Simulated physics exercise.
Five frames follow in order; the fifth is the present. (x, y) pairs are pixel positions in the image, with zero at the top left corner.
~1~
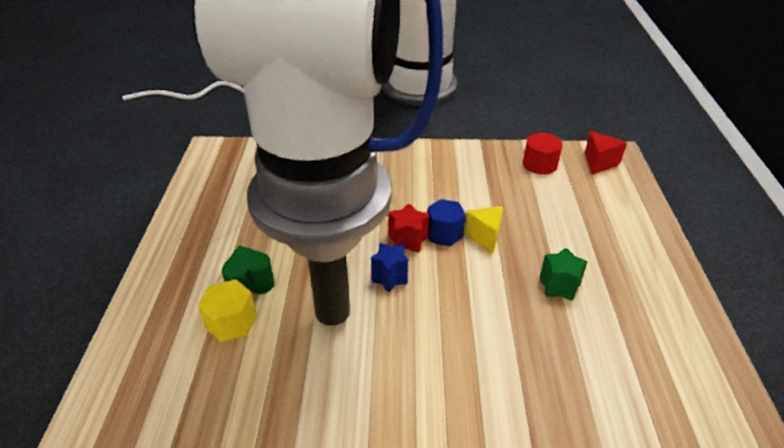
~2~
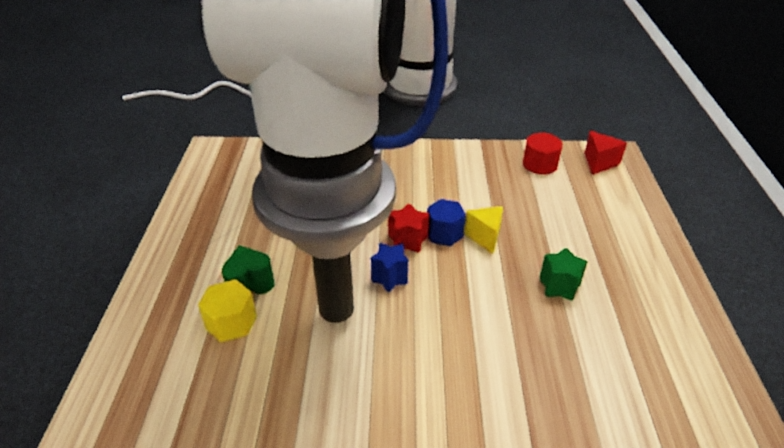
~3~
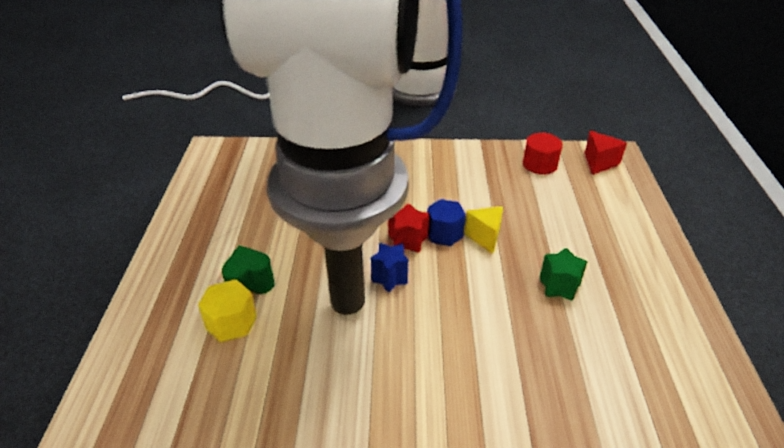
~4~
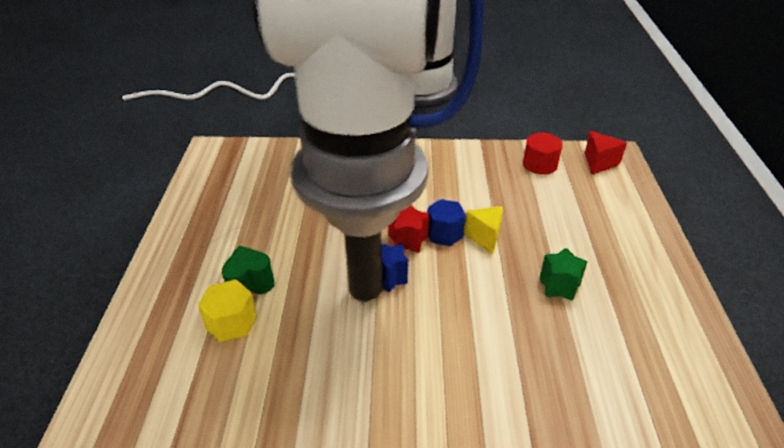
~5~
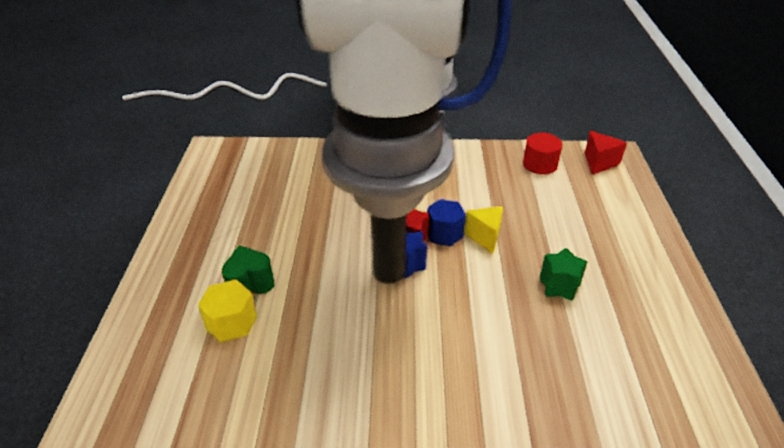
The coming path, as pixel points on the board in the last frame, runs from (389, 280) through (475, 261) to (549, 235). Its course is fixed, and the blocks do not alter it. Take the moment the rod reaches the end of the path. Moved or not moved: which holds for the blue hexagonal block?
The block moves away from its spot.
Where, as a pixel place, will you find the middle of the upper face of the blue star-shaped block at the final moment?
Roughly at (446, 225).
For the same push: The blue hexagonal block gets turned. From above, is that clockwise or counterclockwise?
It turns clockwise.
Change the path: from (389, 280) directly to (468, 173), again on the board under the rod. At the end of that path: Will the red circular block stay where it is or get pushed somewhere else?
Once the path ends, it is where it was.
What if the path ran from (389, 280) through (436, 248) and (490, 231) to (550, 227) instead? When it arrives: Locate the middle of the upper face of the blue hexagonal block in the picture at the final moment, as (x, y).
At (476, 176).
The first path, step by step. One third of the way, rod (448, 260); red star-shaped block (410, 212), turned 30° anticlockwise; blue star-shaped block (440, 224), turned 55° anticlockwise; blue hexagonal block (449, 204), turned 15° clockwise.
Two thirds of the way, rod (503, 245); red star-shaped block (410, 212), turned 30° anticlockwise; blue star-shaped block (446, 225), turned 85° anticlockwise; blue hexagonal block (449, 203), turned 20° clockwise; yellow triangle (496, 212), turned 50° anticlockwise.
At the end, rod (551, 227); red star-shaped block (410, 212), turned 30° anticlockwise; blue star-shaped block (446, 225), turned 85° anticlockwise; blue hexagonal block (449, 203), turned 20° clockwise; yellow triangle (499, 210), turned 70° anticlockwise.
